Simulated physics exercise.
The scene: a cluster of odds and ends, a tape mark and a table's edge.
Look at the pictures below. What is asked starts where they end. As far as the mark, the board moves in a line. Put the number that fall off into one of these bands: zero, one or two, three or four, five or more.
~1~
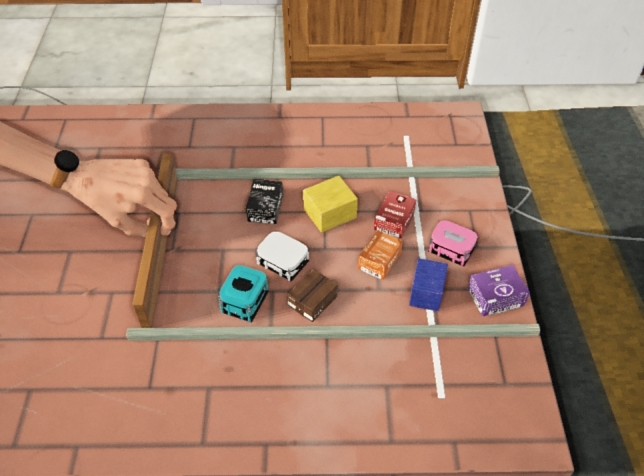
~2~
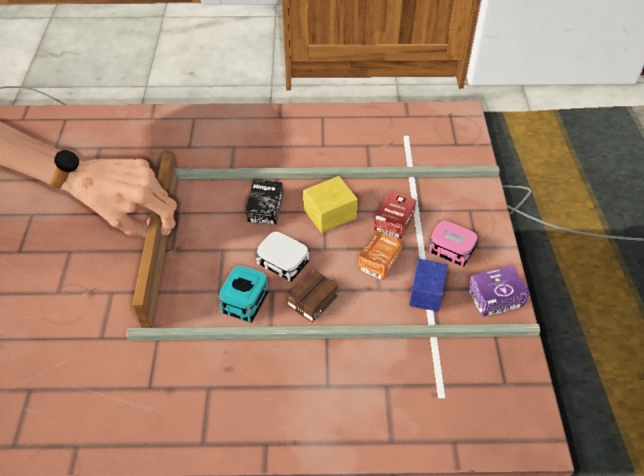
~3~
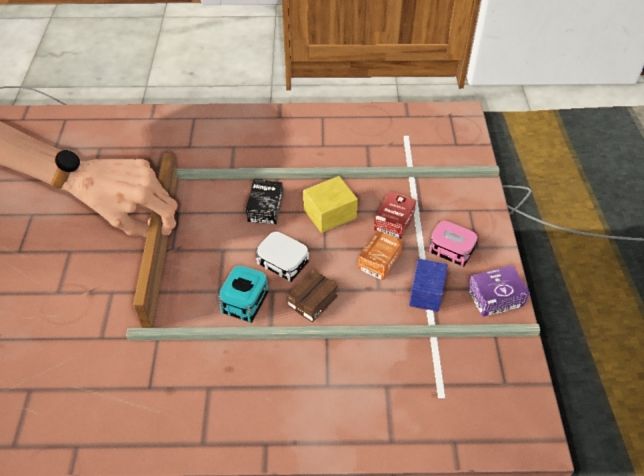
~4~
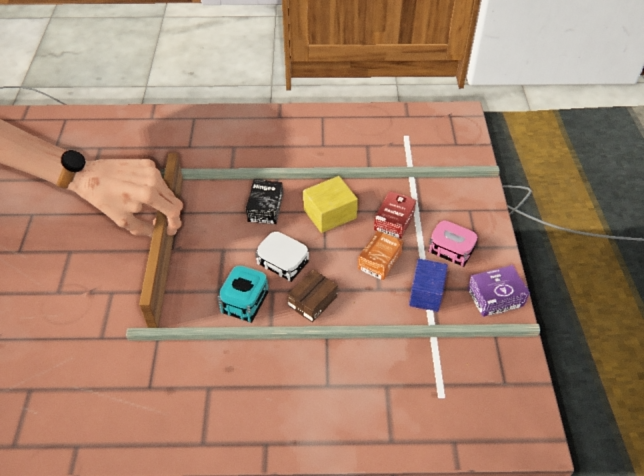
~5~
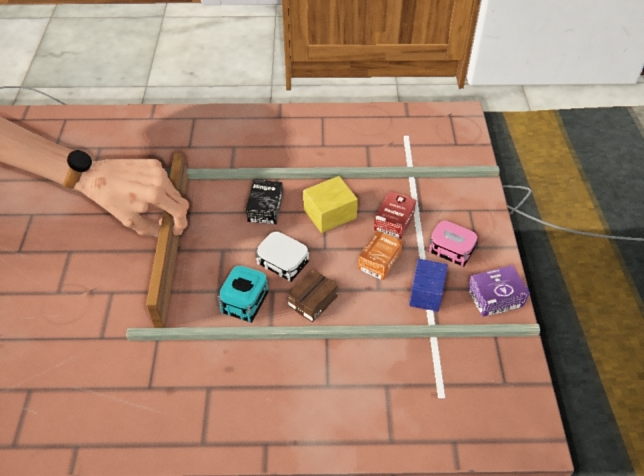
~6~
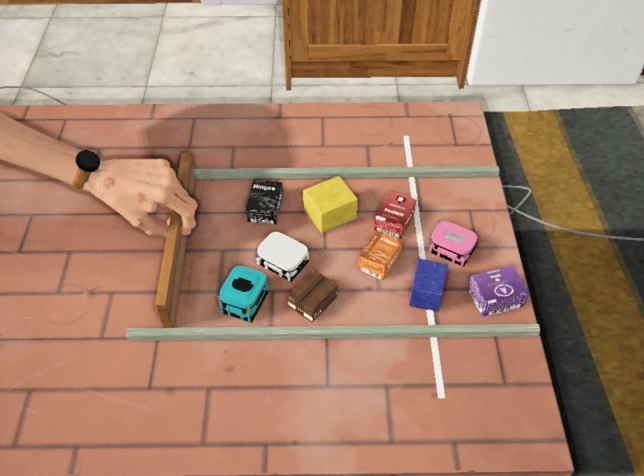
That is one or two.
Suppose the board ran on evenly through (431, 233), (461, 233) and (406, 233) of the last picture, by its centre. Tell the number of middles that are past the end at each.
In order, that gives 2, then 4, then 1.
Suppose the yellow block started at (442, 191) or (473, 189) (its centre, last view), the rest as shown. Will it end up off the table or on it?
Results in order - still up; still up.
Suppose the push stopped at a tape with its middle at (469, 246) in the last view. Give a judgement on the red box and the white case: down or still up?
Red box: Over the edge. White case: Still there.
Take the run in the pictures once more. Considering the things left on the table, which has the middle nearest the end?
I'd go with the red box.
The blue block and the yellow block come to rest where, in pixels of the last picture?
First object: (513, 289); second object: (469, 204).
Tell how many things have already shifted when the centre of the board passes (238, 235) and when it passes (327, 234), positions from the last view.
The counts are 1 and 7.
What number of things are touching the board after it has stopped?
It is in contact with 3.
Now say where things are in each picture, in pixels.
In the first picture, purple box (498, 291); pink case (453, 243); blue block (428, 285); board (158, 236); tape (421, 247).
In the second picture, pink case (453, 243); white case (283, 256).
In the third picture, blue block (428, 285); orange box (380, 255).
In the fourth picture, purple box (498, 291); black box (265, 202).
In the fifth picture, pink case (453, 243); yellow block (330, 204).
In the sixth picture, purple box (498, 291); pink case (453, 243); blue block (428, 285); board (178, 235); tape (421, 247).
Early on, none off yet; purple box at rest near (498, 291); pink case at rest near (453, 243); blue block at rest near (428, 285).
Finally, the number that fall off is one or two; lost, purple box.
